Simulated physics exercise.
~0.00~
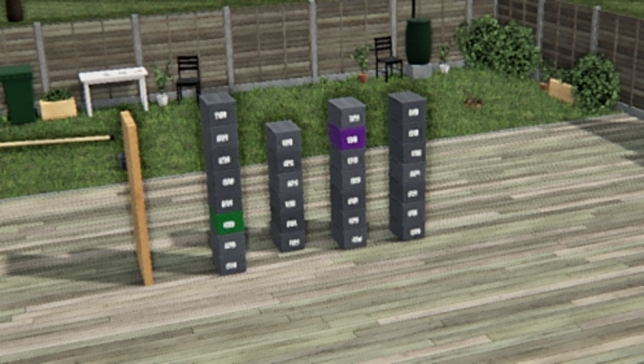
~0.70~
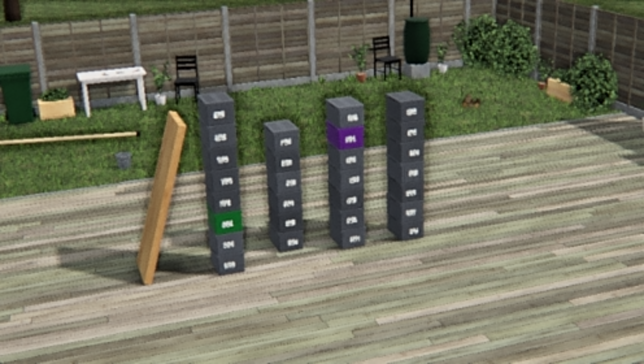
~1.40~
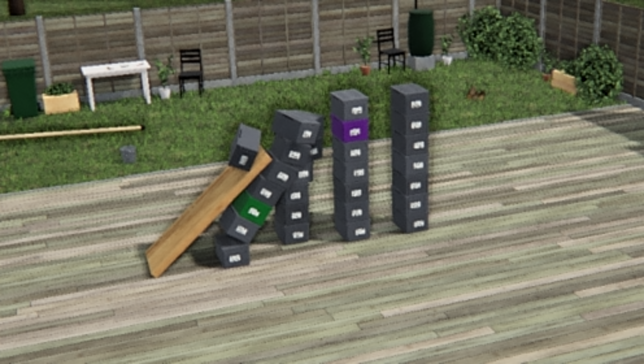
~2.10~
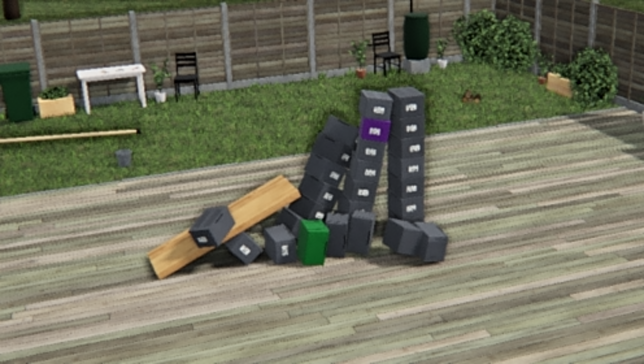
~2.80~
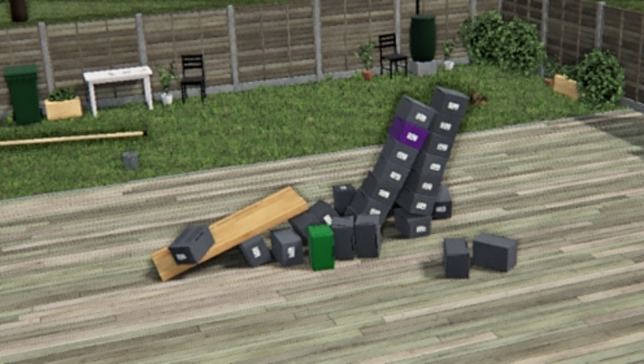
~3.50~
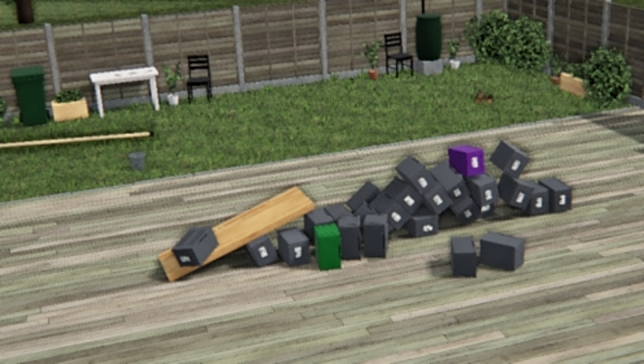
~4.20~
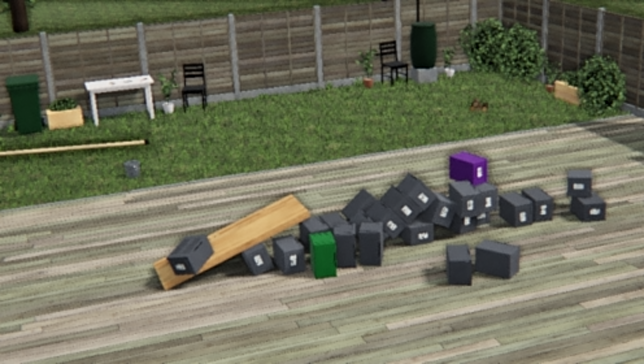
Four tall stacks of dark grey boxes, one holding a green box low down and another a purple box near its top, stand in a row on wooden decking, seen from slightly above. Behind them lie a lawn, a white table, black chairs and a fence. An upright wooden board at the left tips right into the first stack, which buckles and topples against the next. The collapse spreads rightward, the purple box riding its leaning stack down. Finally the boxes lie strewn across the deck, the green one near the board, the purple one atop the heap farther right.
